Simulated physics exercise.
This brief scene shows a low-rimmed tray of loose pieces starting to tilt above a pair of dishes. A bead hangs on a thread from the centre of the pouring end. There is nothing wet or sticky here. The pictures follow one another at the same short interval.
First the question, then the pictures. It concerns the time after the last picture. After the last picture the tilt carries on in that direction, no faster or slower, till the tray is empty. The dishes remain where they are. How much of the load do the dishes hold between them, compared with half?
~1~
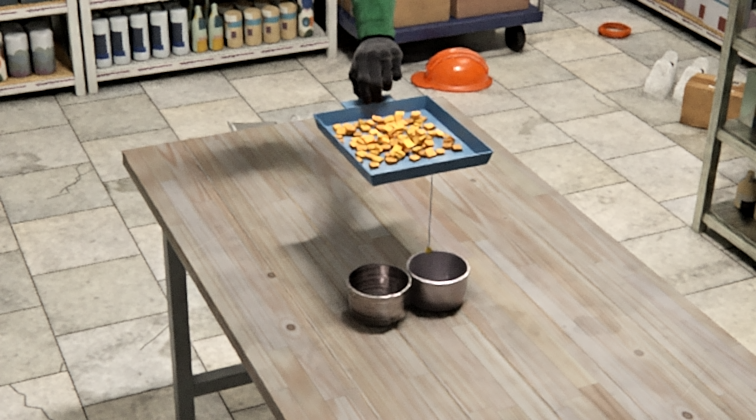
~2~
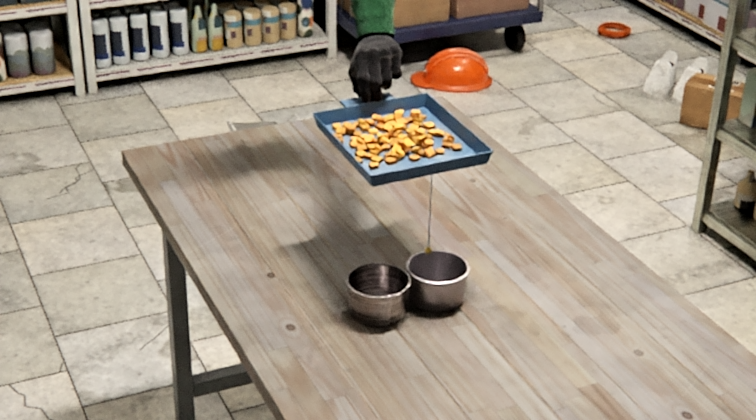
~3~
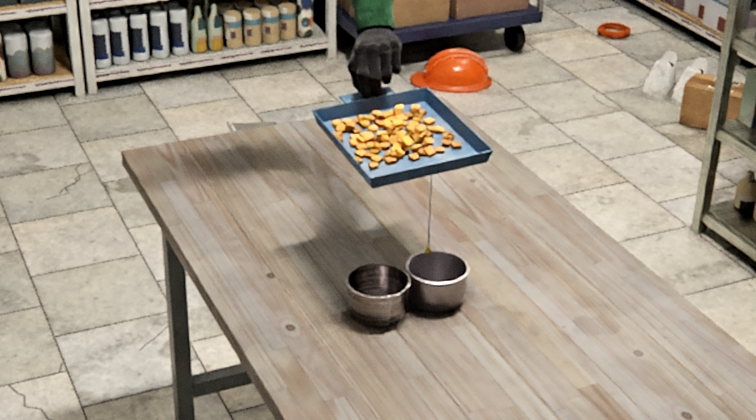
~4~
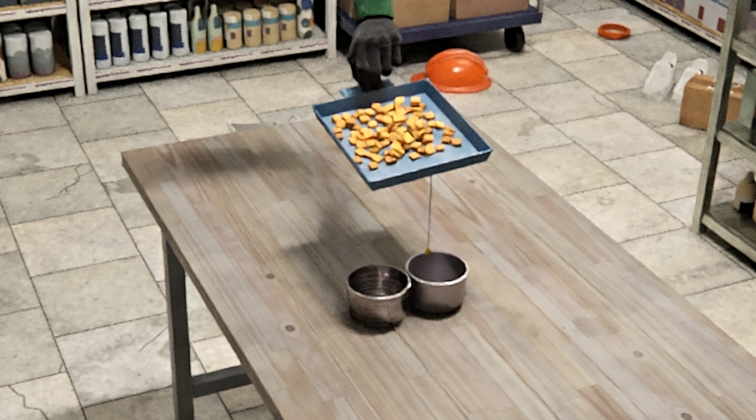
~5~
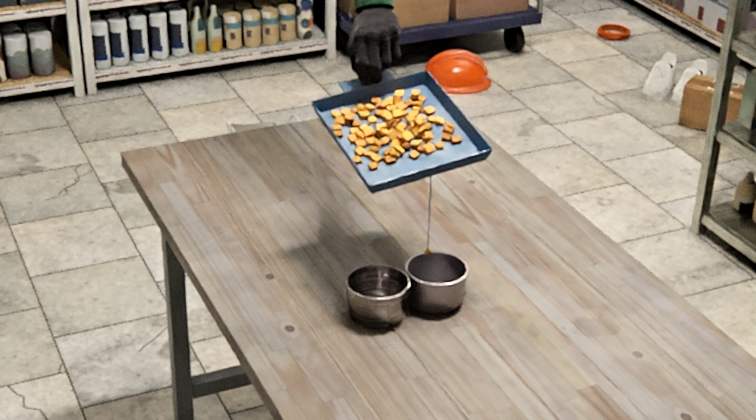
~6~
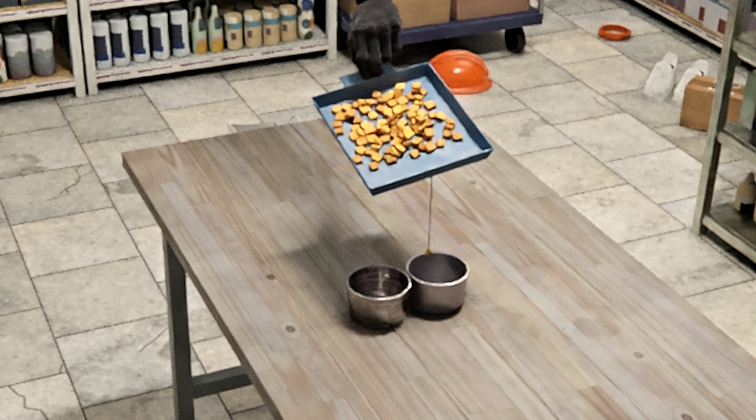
Most of it finds a dish.
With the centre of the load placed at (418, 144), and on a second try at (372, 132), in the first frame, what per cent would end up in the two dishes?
Share in order: Roughly 90 %, 80 %.
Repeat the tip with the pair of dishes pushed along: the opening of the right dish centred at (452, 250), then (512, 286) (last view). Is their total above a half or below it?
A minority, then a minority.
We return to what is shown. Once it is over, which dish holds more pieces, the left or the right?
The left-positioned one, it's fuller.
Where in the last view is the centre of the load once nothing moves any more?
Roughly pixel (373, 304).
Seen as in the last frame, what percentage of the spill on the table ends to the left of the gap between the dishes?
Left fraction: Around 90 per cent.
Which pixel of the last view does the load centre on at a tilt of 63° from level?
The load is centred about (385, 168).
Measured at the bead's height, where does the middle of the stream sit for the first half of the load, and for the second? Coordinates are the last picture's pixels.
I'd say around (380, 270) at first, then around (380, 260).
Shortly afterwards, tray tipped steeply; all but a few on the tray; only a few in the air.
Next, tray tipped past a quarter turn; a little on the tray; near half in the left dish; only a few in the right dish; a little outside both; near a third in the air.
Some moments later, tray tipped past a quarter turn; the bulk in the left dish; only a few in the right dish; a little outside both.
In the end, tray tipped past a quarter turn; the bulk in the left dish; only a few in the right dish; a little outside both.
